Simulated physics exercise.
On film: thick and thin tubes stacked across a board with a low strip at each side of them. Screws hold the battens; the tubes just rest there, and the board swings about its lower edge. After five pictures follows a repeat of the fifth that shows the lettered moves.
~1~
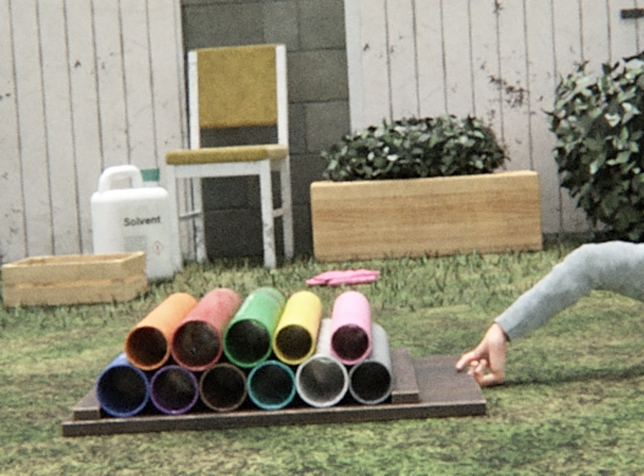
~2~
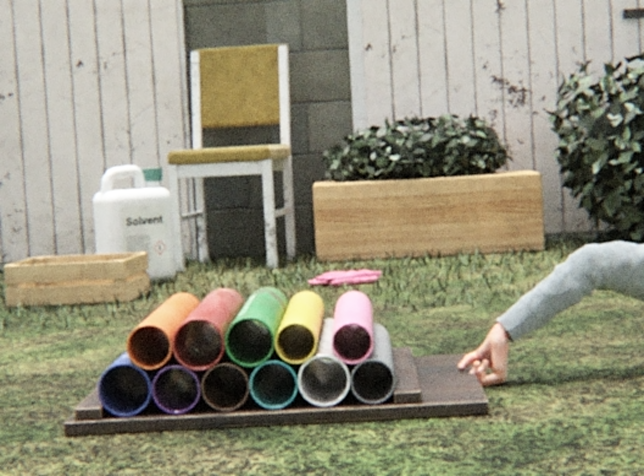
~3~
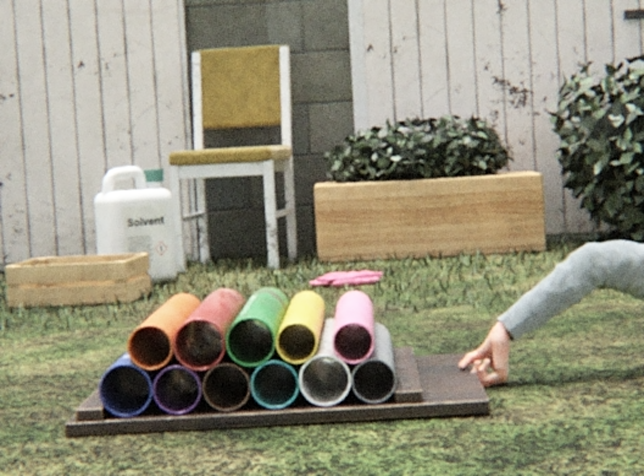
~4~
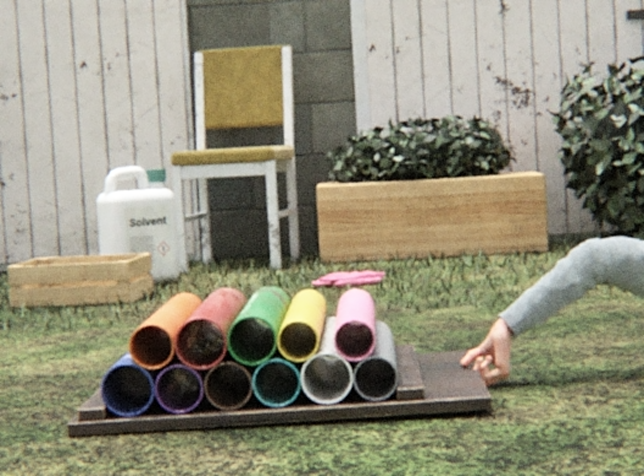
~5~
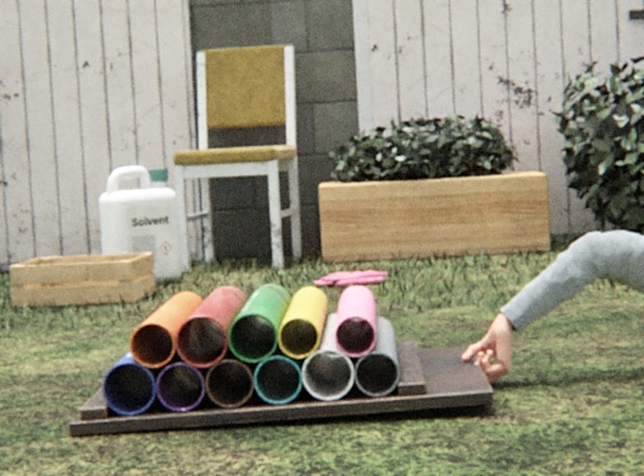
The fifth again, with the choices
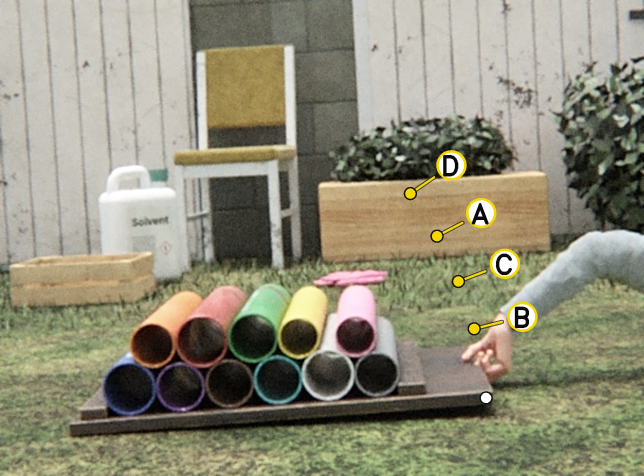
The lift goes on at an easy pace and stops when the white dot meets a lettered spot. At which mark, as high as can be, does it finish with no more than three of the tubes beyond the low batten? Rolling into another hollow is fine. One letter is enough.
At most to A.
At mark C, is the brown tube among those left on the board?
Yes.
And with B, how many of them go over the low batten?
The count is none.
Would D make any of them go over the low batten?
At D: Yes.
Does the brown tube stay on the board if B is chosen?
Yes, with B.
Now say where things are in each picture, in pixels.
Board (281, 385); blue tube (122, 390); purple tube (174, 390), in the first picture.
Purple tube (176, 389); brown tube (226, 387), in the second picture.
Board (284, 385); white tube (325, 380); grey tube (374, 381); red tube (200, 344), in the third picture.
Board (286, 384); blue tube (128, 390); purple tube (179, 389), in the fourth picture.
Board (288, 381); blue tube (129, 389); purple tube (181, 387), in the fifth picture.
On the copy, A at (437, 236); B at (474, 329); C at (458, 282); D at (410, 194); the white dot at (486, 398).
On A. First, board at 16°.
Then, board at 25°.
Finally, board at 25°, none over the low batten.
By contrast, B none over the low batten; C none over the low batten; D eleven over the low batten.
